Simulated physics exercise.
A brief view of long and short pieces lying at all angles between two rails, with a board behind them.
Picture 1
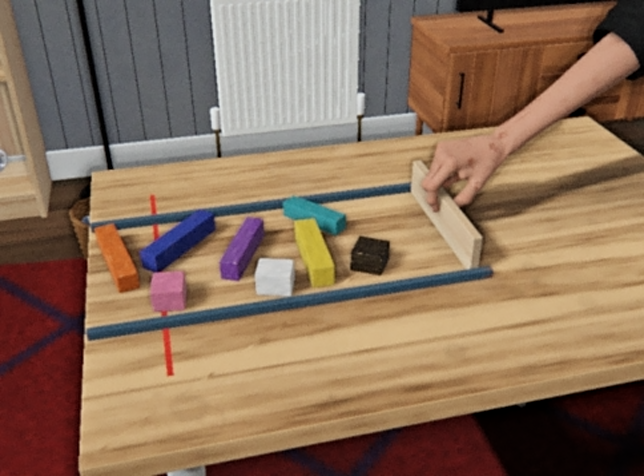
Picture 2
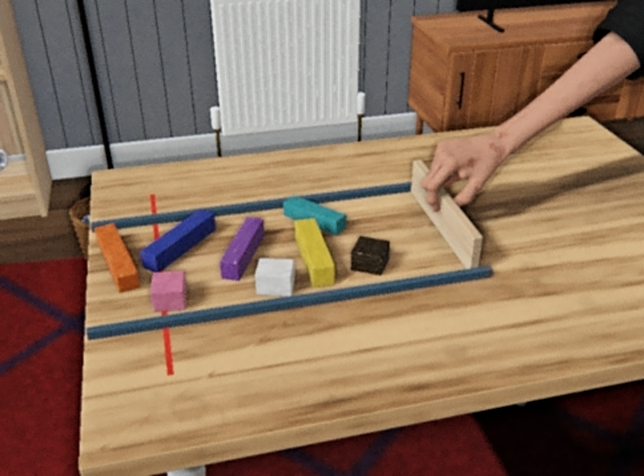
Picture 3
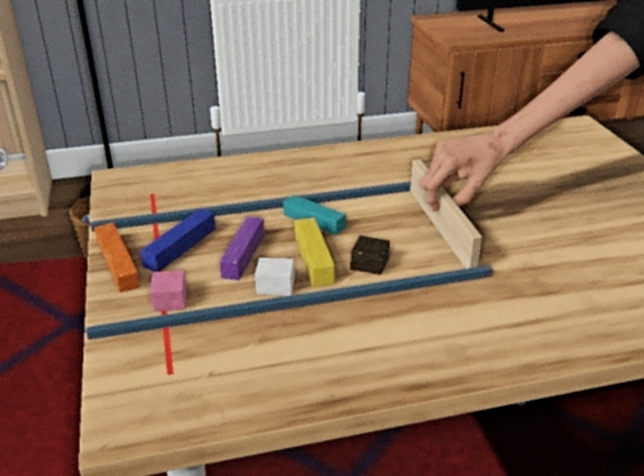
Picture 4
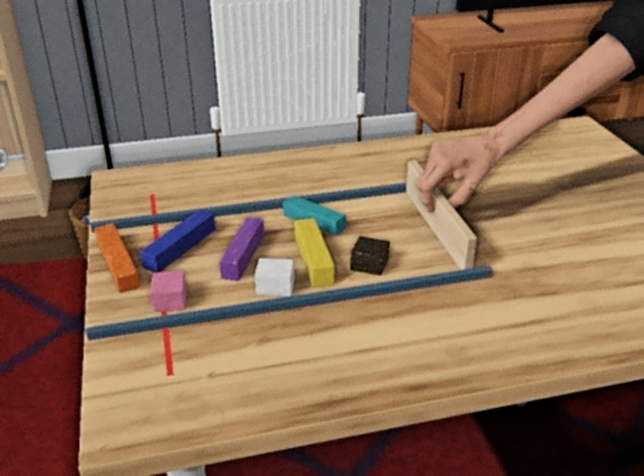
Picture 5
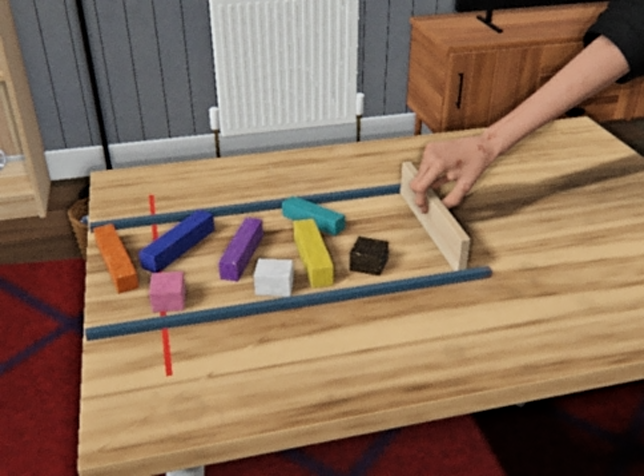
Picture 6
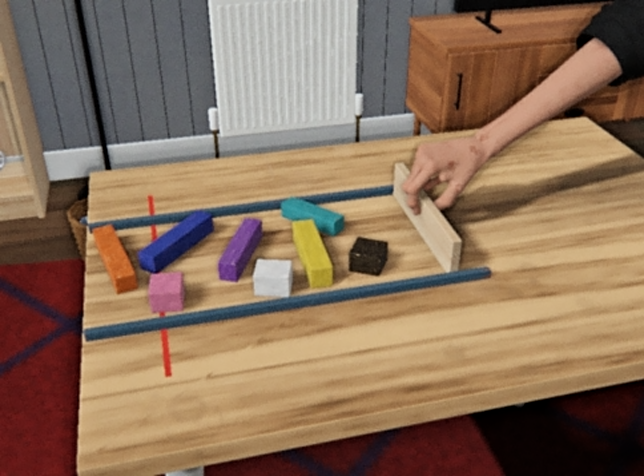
The clip shows a hand holding a wooden board upright behind colourful bars and blocks scattered between two blue rails on a table; the board stays still at first, then slides slightly left while the pieces remain in place.
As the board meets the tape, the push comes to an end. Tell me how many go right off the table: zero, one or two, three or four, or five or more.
Most likely, three or possibly four will tumble down.
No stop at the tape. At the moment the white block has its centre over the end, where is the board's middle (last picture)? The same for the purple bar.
Around (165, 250), then around (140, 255).
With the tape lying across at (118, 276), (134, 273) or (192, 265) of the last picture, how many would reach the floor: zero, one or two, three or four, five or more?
More than four; at least five; either one or two.
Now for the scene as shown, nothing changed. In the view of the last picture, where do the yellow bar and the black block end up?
For the yellow bar it's (116, 279), and for the black block it's (143, 295).
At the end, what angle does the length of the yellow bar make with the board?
Out of line by around 10°.
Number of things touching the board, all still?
The count in contact is 2.
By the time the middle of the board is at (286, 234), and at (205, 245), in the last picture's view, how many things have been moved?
In order, the tallies are 5 and 8.
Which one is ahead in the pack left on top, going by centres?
Blue bar.
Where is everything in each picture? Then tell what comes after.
In the first picture, orange bar (116, 257); pink block (169, 292); blue bar (180, 240); board (443, 213); tape (160, 269).
In the second picture, pink block (169, 291); purple bar (243, 247).
In the third picture, blue bar (180, 239); white block (275, 277).
In the fourth picture, orange bar (116, 256); yellow bar (314, 252).
In the fifth picture, pink block (168, 292); board (432, 214).
In the sixth picture, orange bar (114, 258); pink block (167, 292); blue bar (178, 241); board (424, 216); tape (158, 270).
Early on, none off yet; orange bar at rest near (114, 258); pink block at rest near (167, 292); blue bar at rest near (178, 241).
A while later, none off yet; orange bar travelled a little near (94, 260); pink block travelled well along near (88, 300); blue bar travelled a little near (131, 244).
Finally, the number that fall off is three or four; lost, white block, pink block and orange bar.
